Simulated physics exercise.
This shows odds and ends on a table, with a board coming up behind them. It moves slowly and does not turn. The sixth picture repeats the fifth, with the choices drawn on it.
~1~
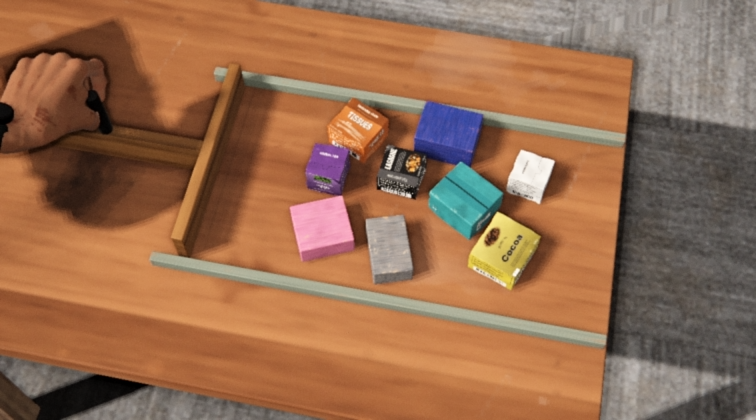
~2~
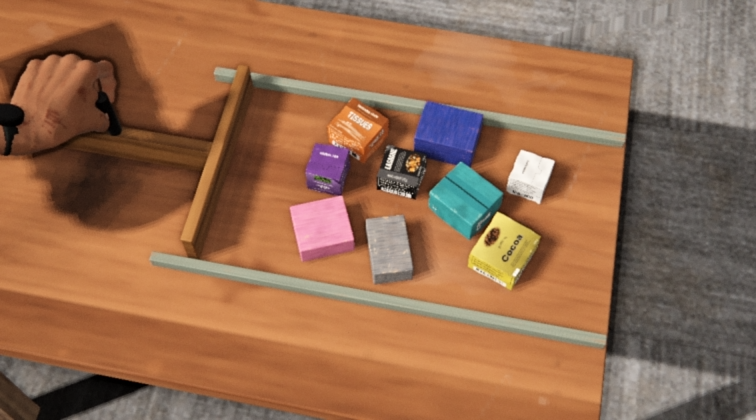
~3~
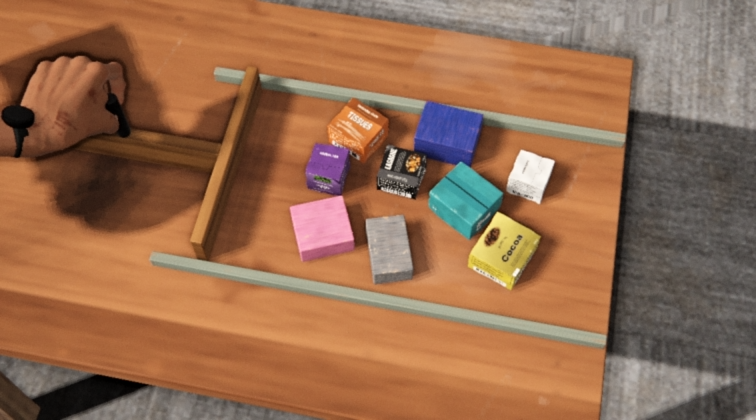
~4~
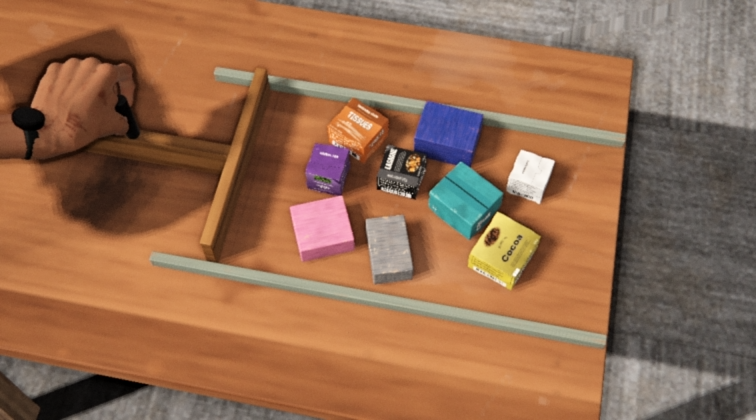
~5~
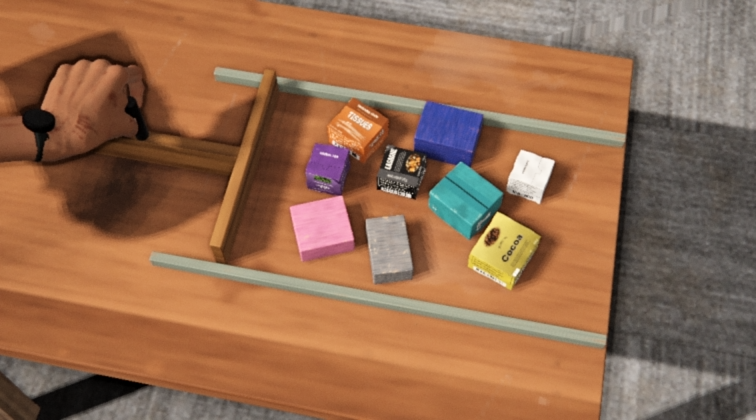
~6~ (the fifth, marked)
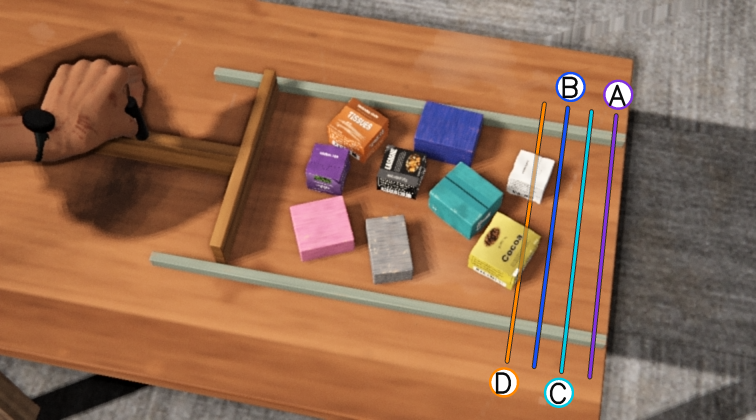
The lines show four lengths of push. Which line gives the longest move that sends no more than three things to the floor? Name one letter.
The farthest such stop is D.
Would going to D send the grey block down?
By then, no.
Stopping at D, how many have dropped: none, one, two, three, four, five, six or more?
Three.
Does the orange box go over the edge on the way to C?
No.
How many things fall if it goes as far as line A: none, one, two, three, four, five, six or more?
In all, six or more.
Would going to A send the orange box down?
Yes.
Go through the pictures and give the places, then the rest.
Turquoise box (465, 200); orange box (358, 131); board (207, 147), in the first frame.
Board (216, 148); white packet (531, 177), in the second frame.
Board (226, 150); yellow packet (505, 251), in the third frame.
Board (235, 152); pink block (322, 229), in the fourth frame.
Board (244, 153); turquoise box (465, 200); orange box (358, 131); black packet (401, 172), in the fifth frame.
On the marked copy, A at (604, 237); B at (552, 228); C at (578, 232); D at (527, 224).
Following D. Soon after the start, board (345, 170); orange box (388, 135); grey block (412, 256).
Later, board (447, 188); white packet (579, 188); yellow packet (565, 281).
In the end, board (527, 202); white packet over the edge; yellow packet over the edge; three fallen.
As for the rest, A drops nine; B drops six; C drops six.
